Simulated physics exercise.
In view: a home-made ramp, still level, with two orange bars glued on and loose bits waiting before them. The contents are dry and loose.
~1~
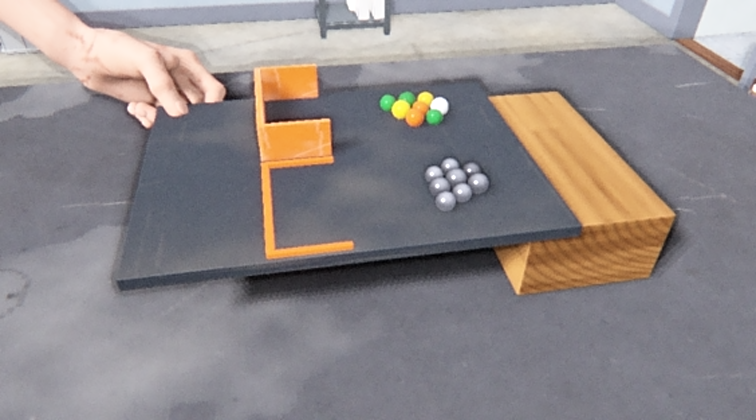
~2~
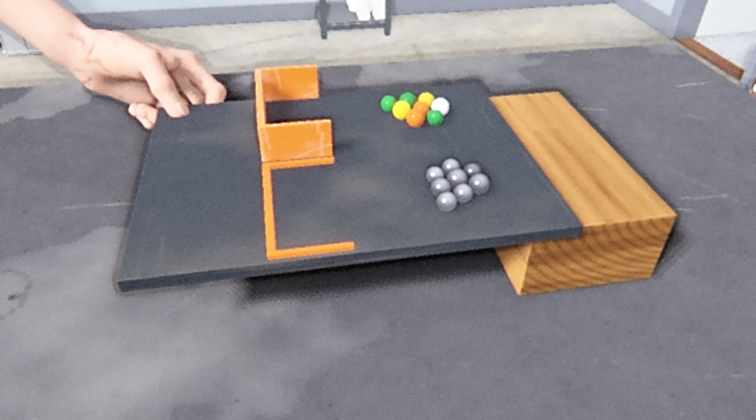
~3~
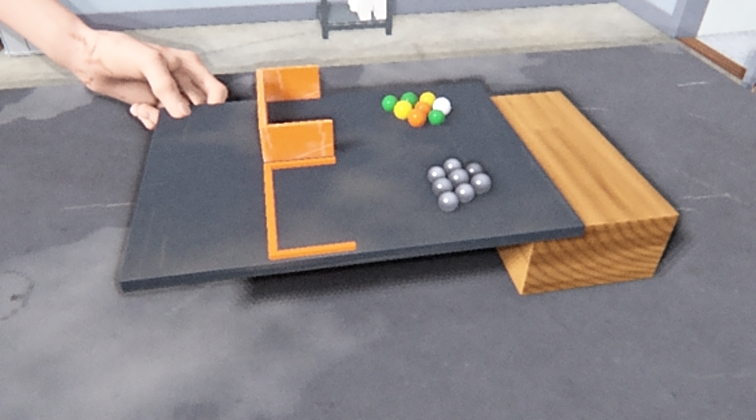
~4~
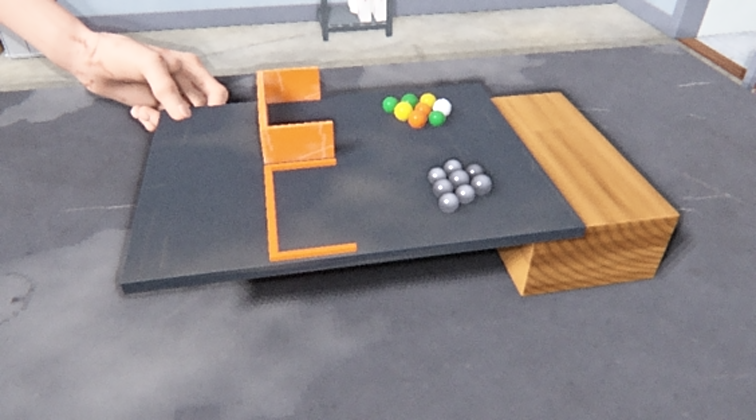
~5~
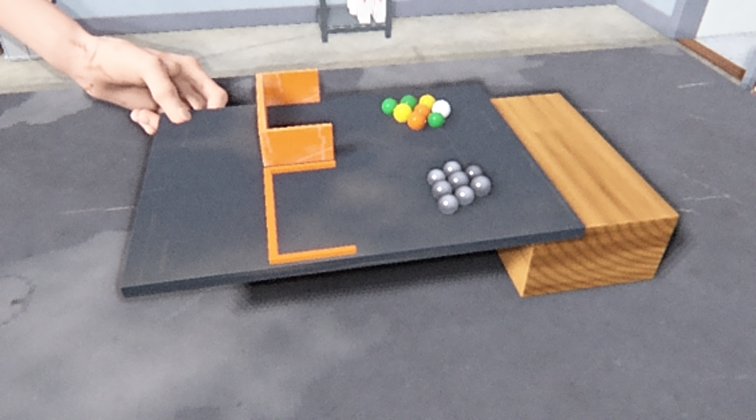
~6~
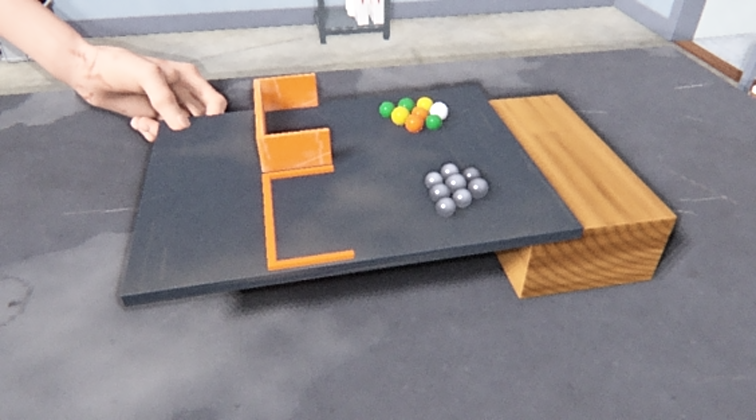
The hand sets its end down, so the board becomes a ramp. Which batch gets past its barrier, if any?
In the end the near batch passes the strip, and the far batch halts at the strip.
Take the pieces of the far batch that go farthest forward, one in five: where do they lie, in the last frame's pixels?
Roughly at (279, 160).
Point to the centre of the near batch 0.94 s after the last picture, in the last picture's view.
Near (196, 272).
Then, 0.26 s later than the last frame, board sloping at 6°; near batch where it was; far batch where it was.
Then, 0.59 s later than the last frame, board sloping at 12°; near batch on its way down; far batch on its way down.
Then, 0.94 s later than the last frame, board resting at 14°; near batch the larger part past its bar; far batch has reached its bar.
When it is over, board resting at 14°; near batch the larger part past its bar; far batch gathered behind its bar.
